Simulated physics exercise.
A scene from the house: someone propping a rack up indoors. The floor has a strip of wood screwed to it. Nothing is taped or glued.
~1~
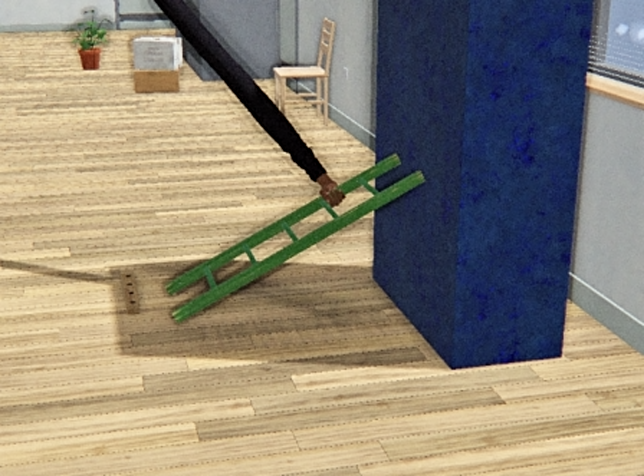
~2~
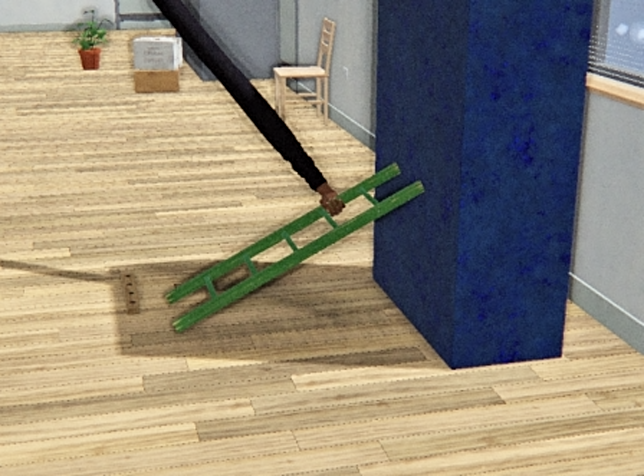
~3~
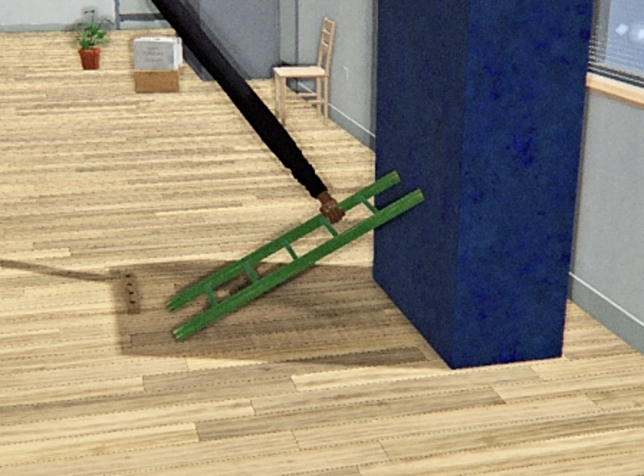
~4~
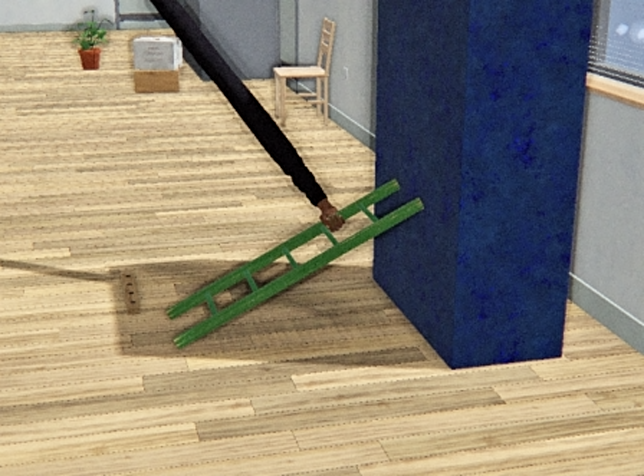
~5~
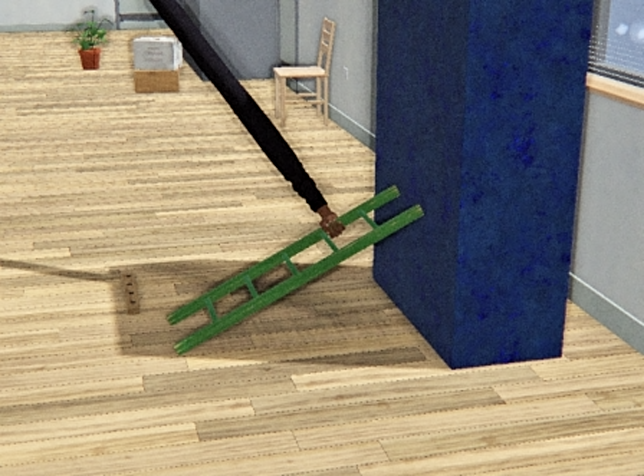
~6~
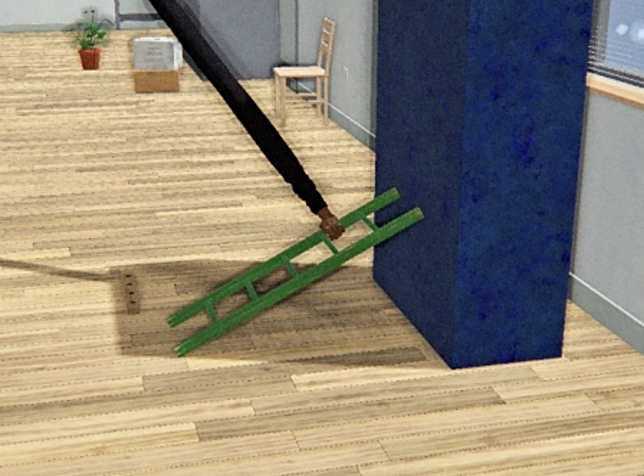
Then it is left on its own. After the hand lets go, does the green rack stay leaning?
It goes down.
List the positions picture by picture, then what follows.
The first frame shows still on the way; green rack (291, 234); batten (131, 293).
The second frame shows still on the way; green rack (291, 244); batten (131, 293).
The third frame shows still on the way; green rack (291, 252); batten (131, 293).
The fourth frame shows still on the way; green rack (292, 260); batten (131, 293).
The fifth frame shows still on the way; green rack (292, 267); batten (131, 293).
The sixth frame shows in place, still held; green rack (292, 269); batten (131, 293).
Then, 0.30 s on from there, green rack turned 13° from its first pose near (282, 296).
In the end, the green rack gives way at the feet, near (278, 327).
